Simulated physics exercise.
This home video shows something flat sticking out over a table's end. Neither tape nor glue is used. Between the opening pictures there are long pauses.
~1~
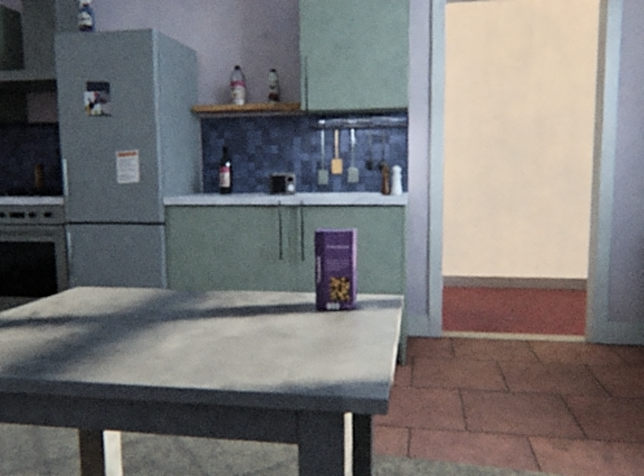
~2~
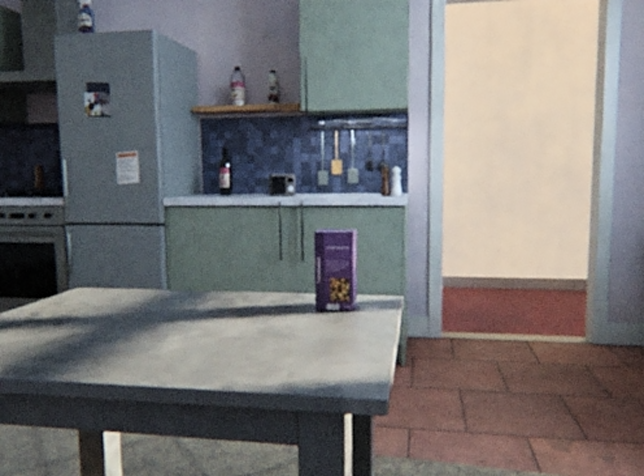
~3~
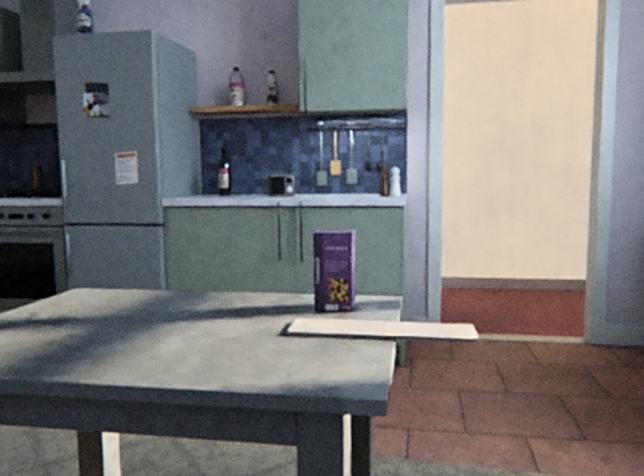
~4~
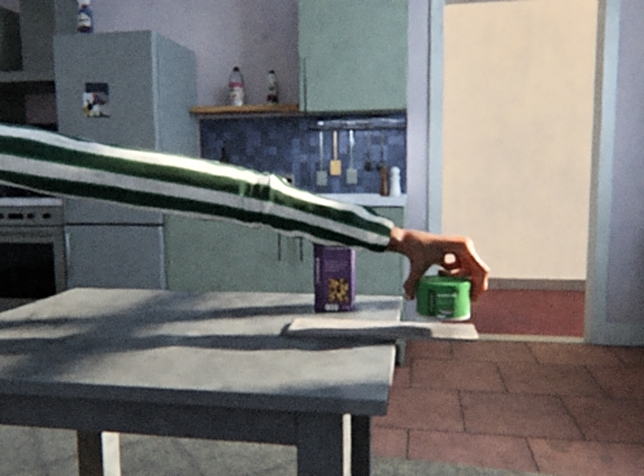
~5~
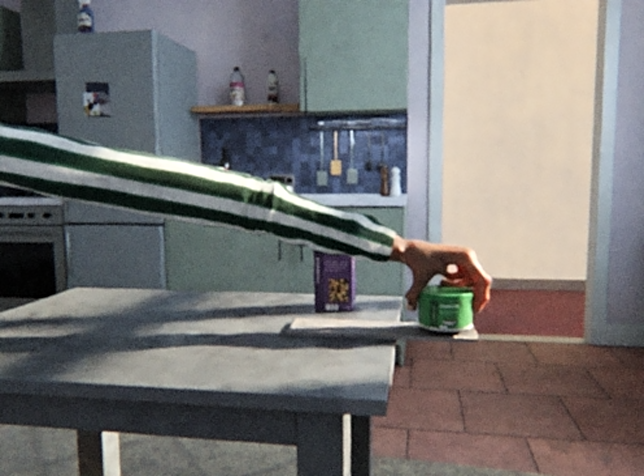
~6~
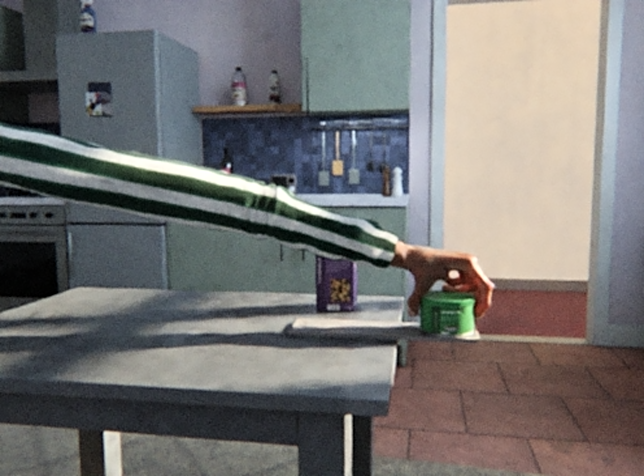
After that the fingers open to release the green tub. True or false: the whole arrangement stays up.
False, it comes down.
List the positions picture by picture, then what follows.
The last thing is not in view yet, in the first frame.
The last thing is not in view yet, in the second frame.
The last thing is not in view yet; grey board (381, 330), in the third frame.
Coming down; green tub (443, 297); grey board (381, 330), in the fourth frame.
Coming down; green tub (445, 307); grey board (381, 330), in the fifth frame.
In place under the hand; green tub (447, 313); grey board (383, 330), in the sixth frame.
Then, 0.50 s past the last view, grey board and green tub now down on the floor or falling.
Then, 0.60 s past the last view, things are still on the move.
Then, 0.80 s past the last view, as before.
Finally, down on the floor or falling, grey board and green tub; purple carton still in place. The board tips off the edge.
